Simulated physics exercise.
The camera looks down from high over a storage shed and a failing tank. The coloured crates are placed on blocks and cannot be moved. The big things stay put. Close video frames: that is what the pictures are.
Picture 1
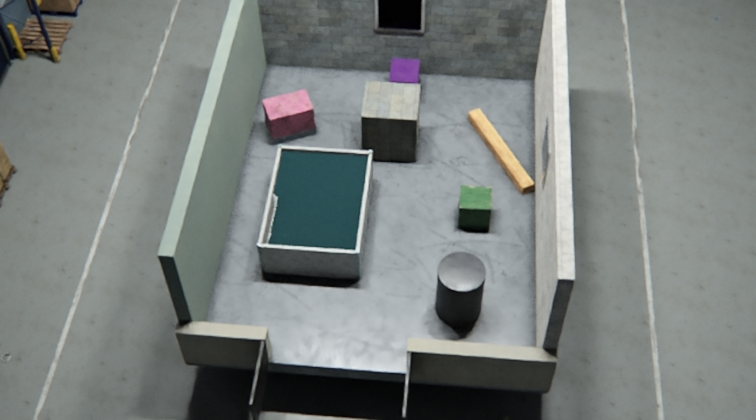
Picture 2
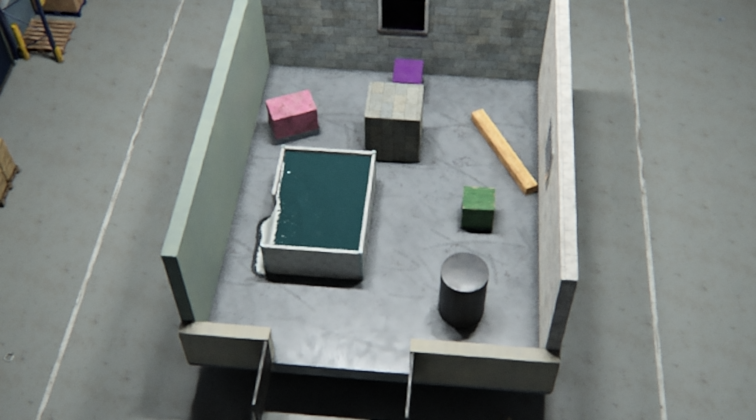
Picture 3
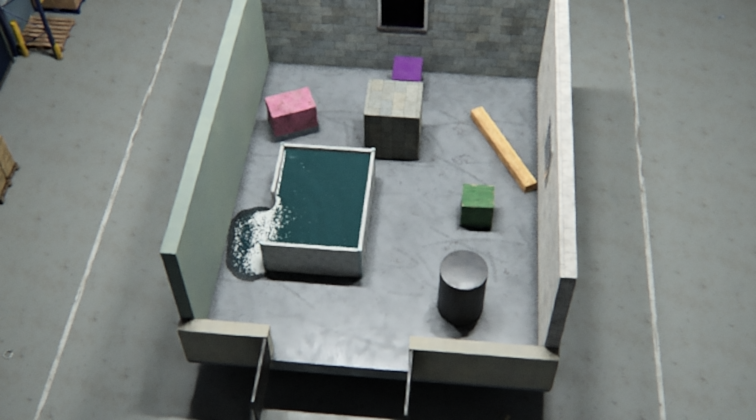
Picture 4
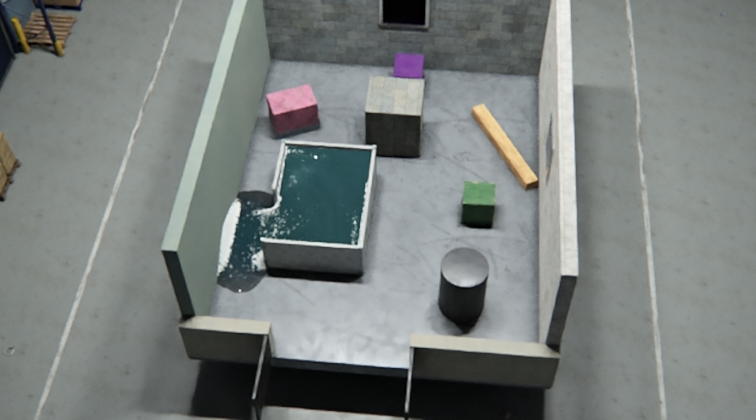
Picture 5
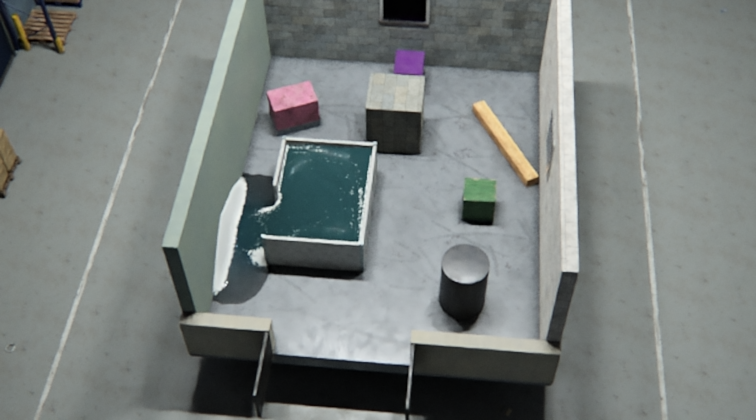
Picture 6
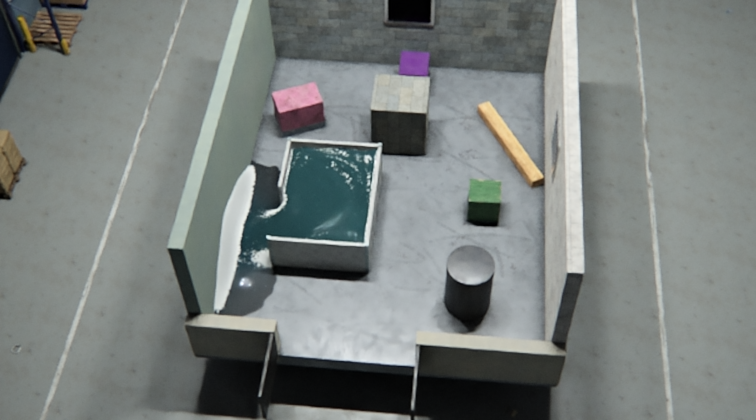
A storage shed with a gray floor and low walls, open at the top, is seen from high above its front. A white-rimmed tank of dark green water sits left of center, with pink, gray and purple blocks behind it and a green block, dark cylinder and wooden beam to the right. Water pours through the tank's left side, spreading in white foam to the left wall, as the view shifts very slightly.
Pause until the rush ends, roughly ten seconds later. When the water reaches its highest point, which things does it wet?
At the peak: The green crate gets wet; the pink crate gets wet; the purple crate gets wet.
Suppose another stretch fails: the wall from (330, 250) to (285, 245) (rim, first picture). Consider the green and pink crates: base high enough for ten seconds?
Green: Untouched; pink: Untouched.
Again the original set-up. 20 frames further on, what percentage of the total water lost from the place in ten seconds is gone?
Near 35 in a hundred.
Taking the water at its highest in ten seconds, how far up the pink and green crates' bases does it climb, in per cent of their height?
Close to 170 per cent, and close to 250 per cent, in that order.
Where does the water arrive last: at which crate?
It is the green crate.
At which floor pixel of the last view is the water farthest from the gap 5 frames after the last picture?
Point: (268, 96) in the last picture's pixels.
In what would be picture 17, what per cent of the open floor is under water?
Close to 30 %.
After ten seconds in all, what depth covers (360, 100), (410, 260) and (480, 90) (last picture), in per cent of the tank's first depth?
First spot 10 %, second 4 %, third 6 %.
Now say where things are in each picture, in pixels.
In the first frame, still water in the tank at (317, 200).
In the second frame, the front is at (258, 272), out from the gap at (273, 238).
In the third frame, the front is at (243, 215), out from the gap at (272, 236).
In the fourth frame, water pours out at (273, 234) and has run to (218, 277).
In the fifth frame, the front is at (214, 297), out from the gap at (274, 230).
In the sixth frame, the front is at (215, 316), out from the gap at (279, 231).
A moment on, water covers 15 % of the floor; the green crate not reached, the pink crate water round its plinth, the purple crate not reached.
Next, water covers 30 % of the floor; the green crate not reached, the pink crate water round its plinth, the purple crate not reached.
Then, water covers 55 % of the floor; the green crate not reached, the pink crate water round its plinth, the purple crate water round its plinth.
Later, water covers 85 % of the floor; the green crate water round its plinth, the pink crate water round its plinth, the purple crate water round its plinth.
In the end, water covers 100 % of the floor; the green crate was topped, the pink crate was topped, the purple crate was topped.
